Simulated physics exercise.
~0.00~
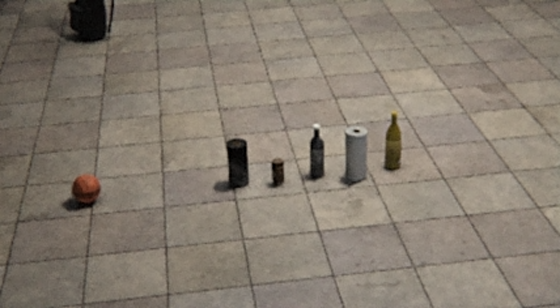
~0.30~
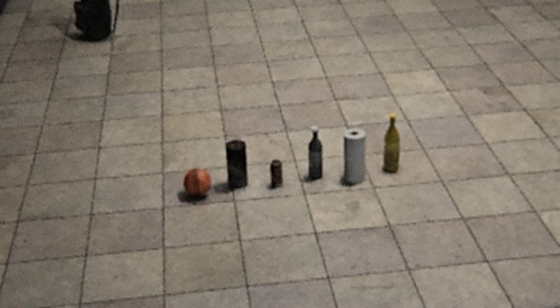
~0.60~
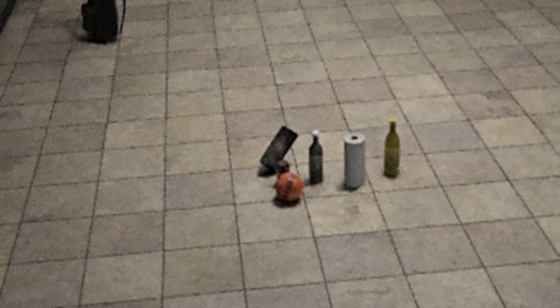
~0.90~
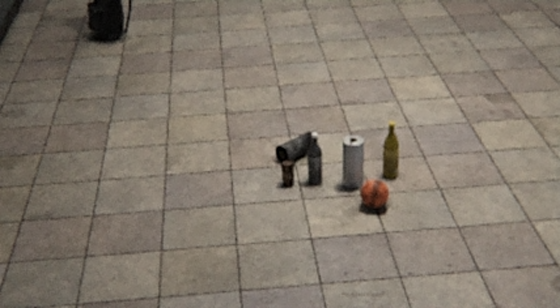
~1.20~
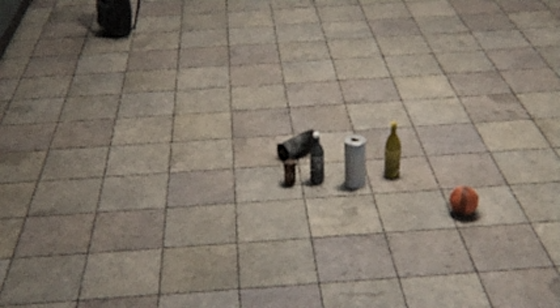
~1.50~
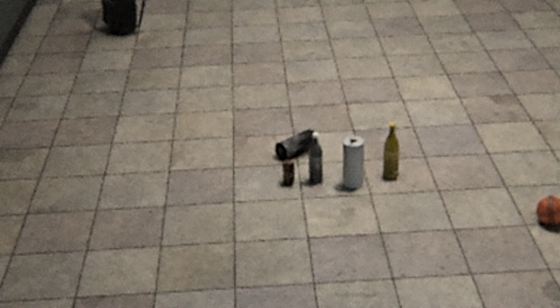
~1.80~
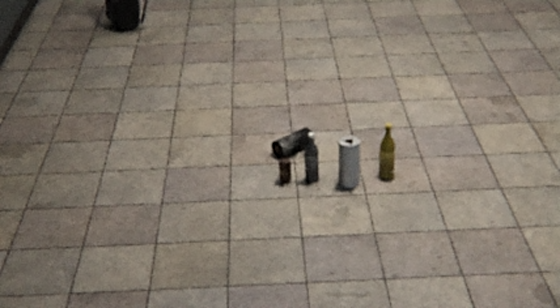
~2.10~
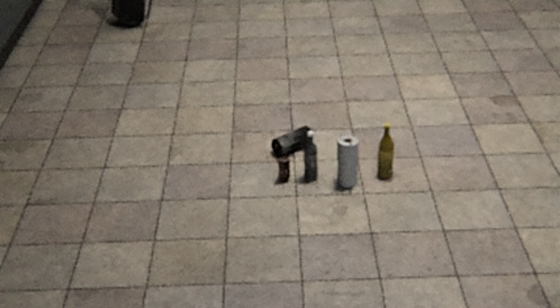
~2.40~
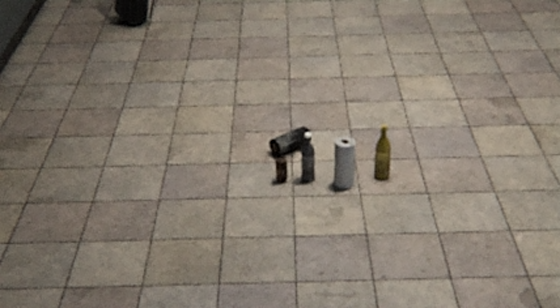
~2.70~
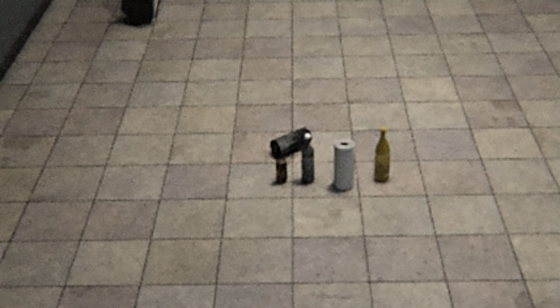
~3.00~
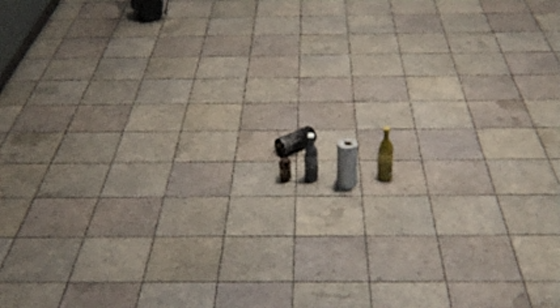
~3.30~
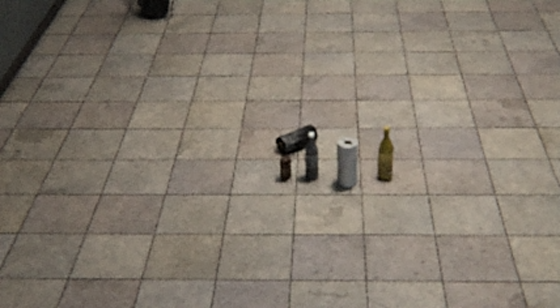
On a tiled floor, an orange ball rolled in from the left toward a row of bottles and cans, knocked the black roll over against the grey bottle, and rolled on out of view to the right, leaving the other four items standing.
